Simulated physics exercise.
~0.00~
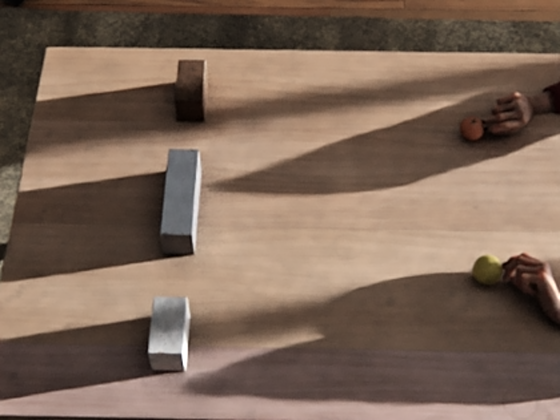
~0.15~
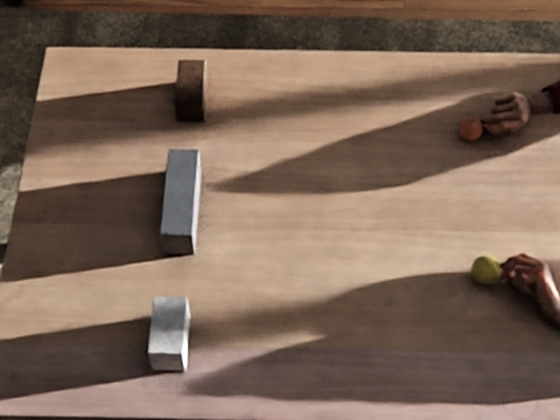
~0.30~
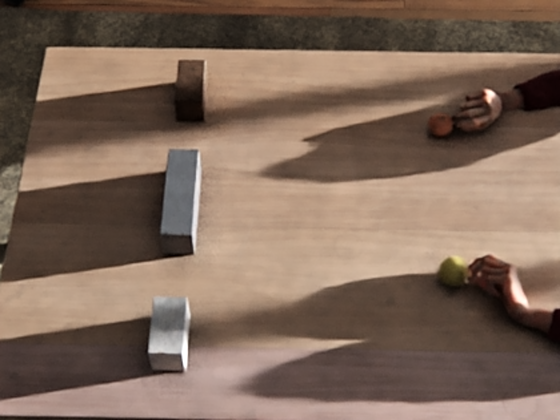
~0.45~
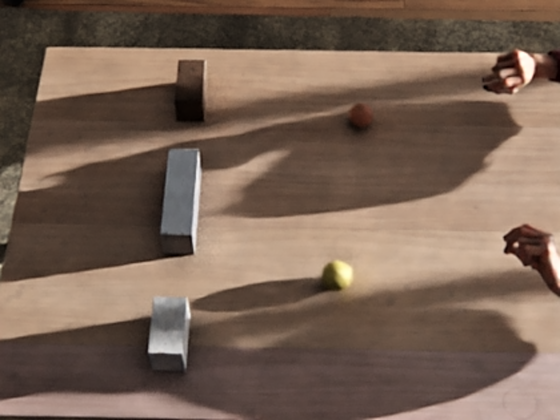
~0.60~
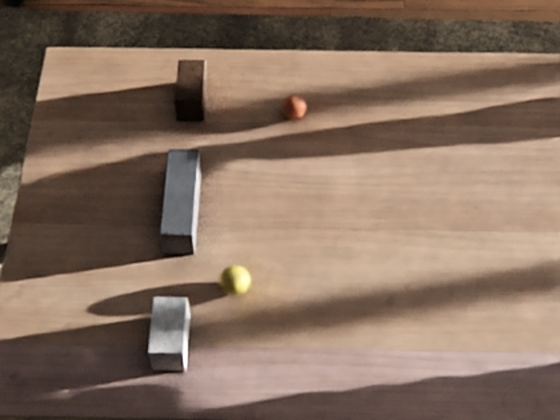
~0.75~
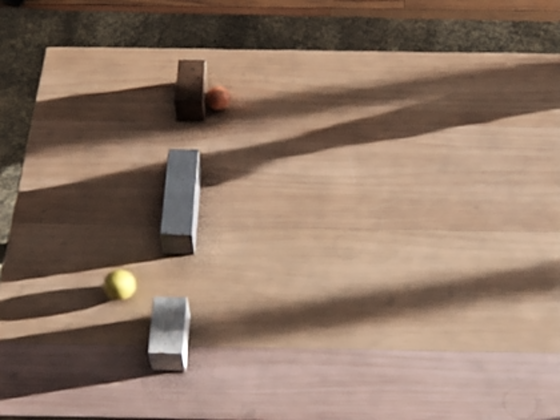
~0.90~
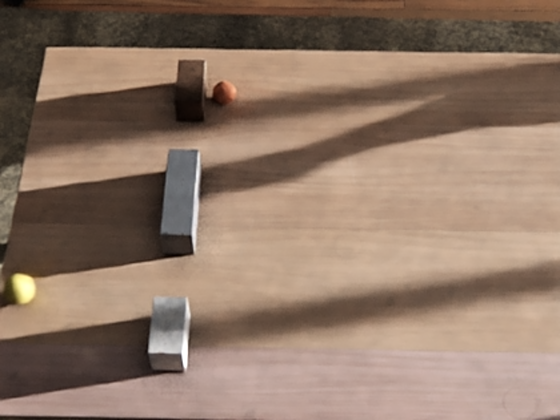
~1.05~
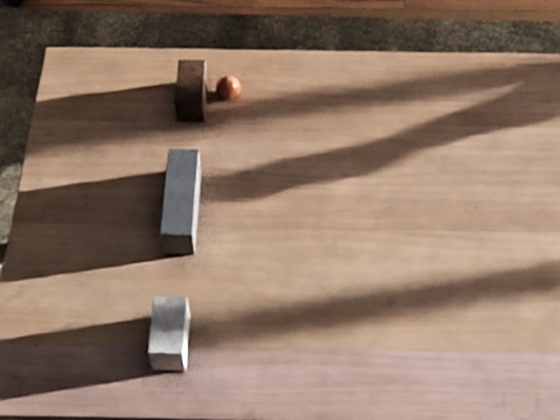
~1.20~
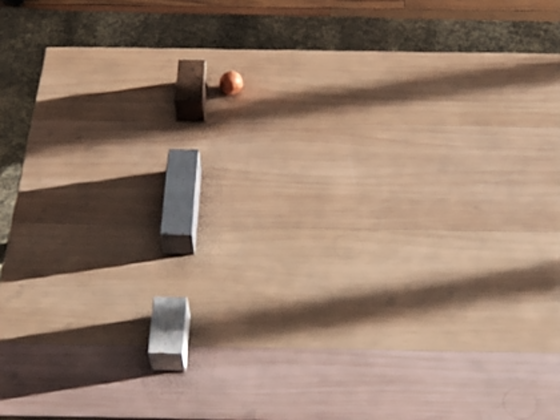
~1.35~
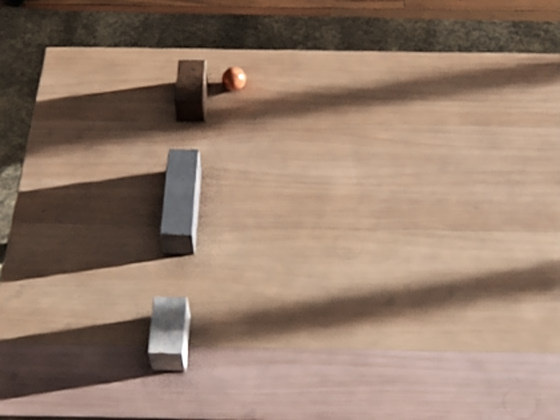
Two hands rolled an orange tomato and a lemon leftward across a wooden table toward three blocks, and the lemon passed between the grey and white ones and out of view, while the tomato bumped the brown block and drifted back slightly.
